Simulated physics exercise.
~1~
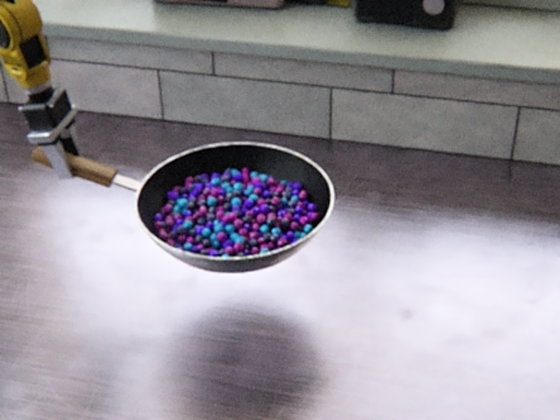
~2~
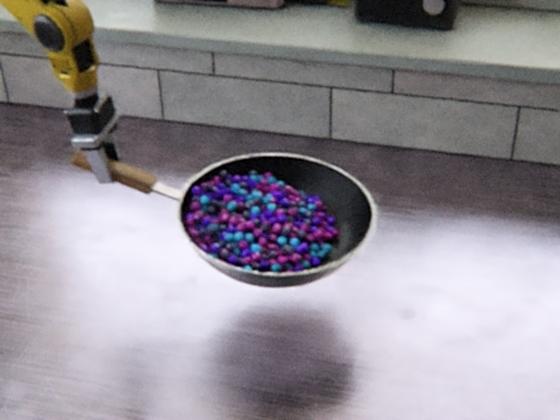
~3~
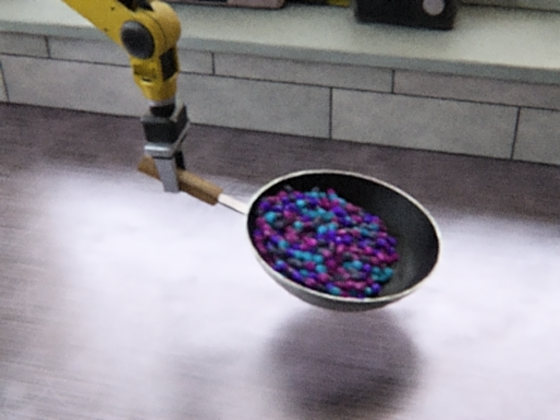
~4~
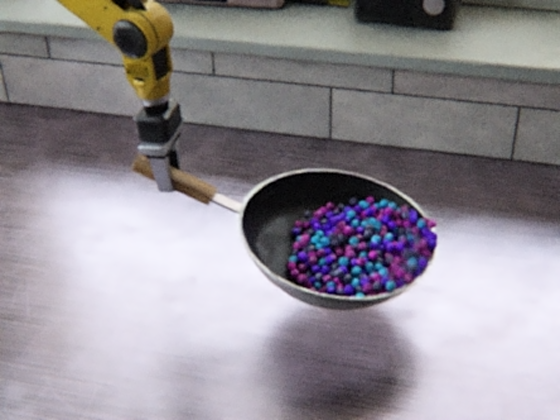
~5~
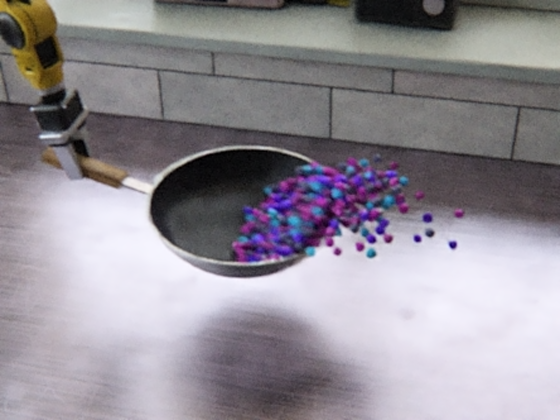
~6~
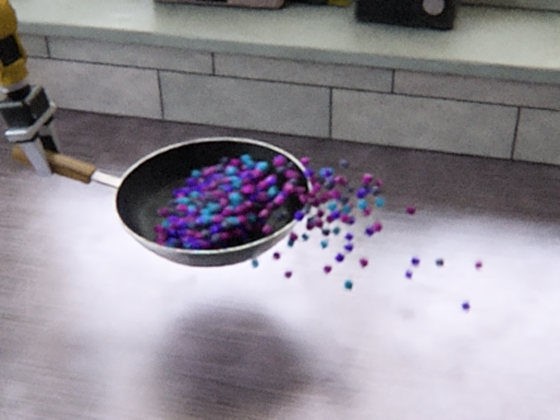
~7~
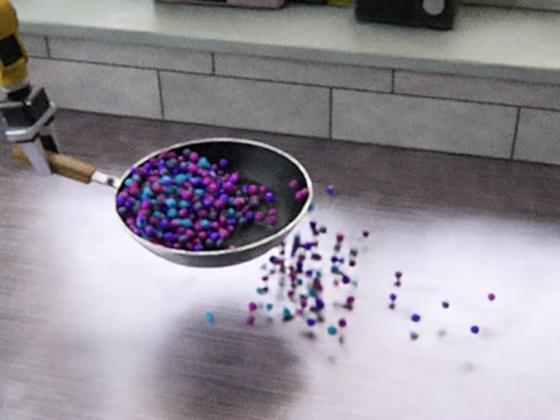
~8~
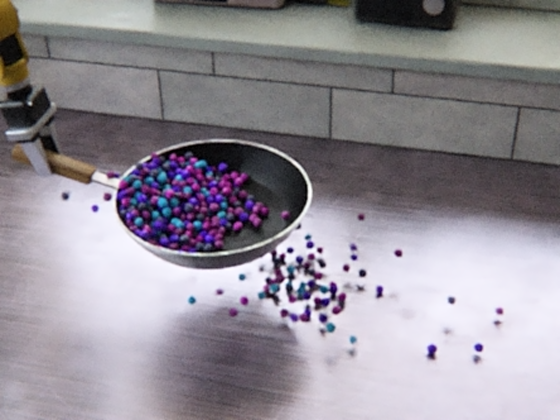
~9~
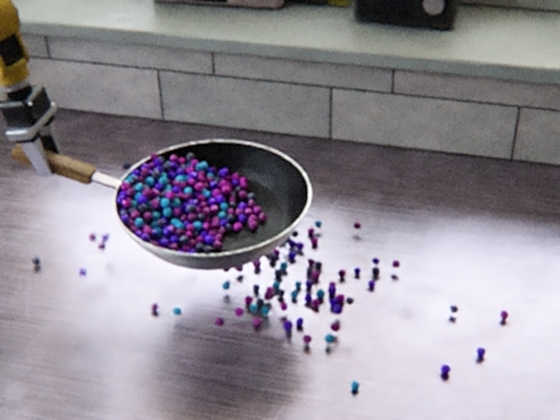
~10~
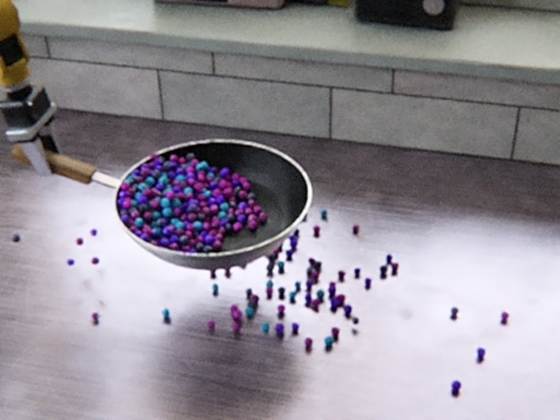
A yellow robot arm swung a frying pan of purple, pink and blue sweets to the right, then pulled it back left, sending some flying over the rim and scattering across the table, while most stayed heaped in the pan, held still above.
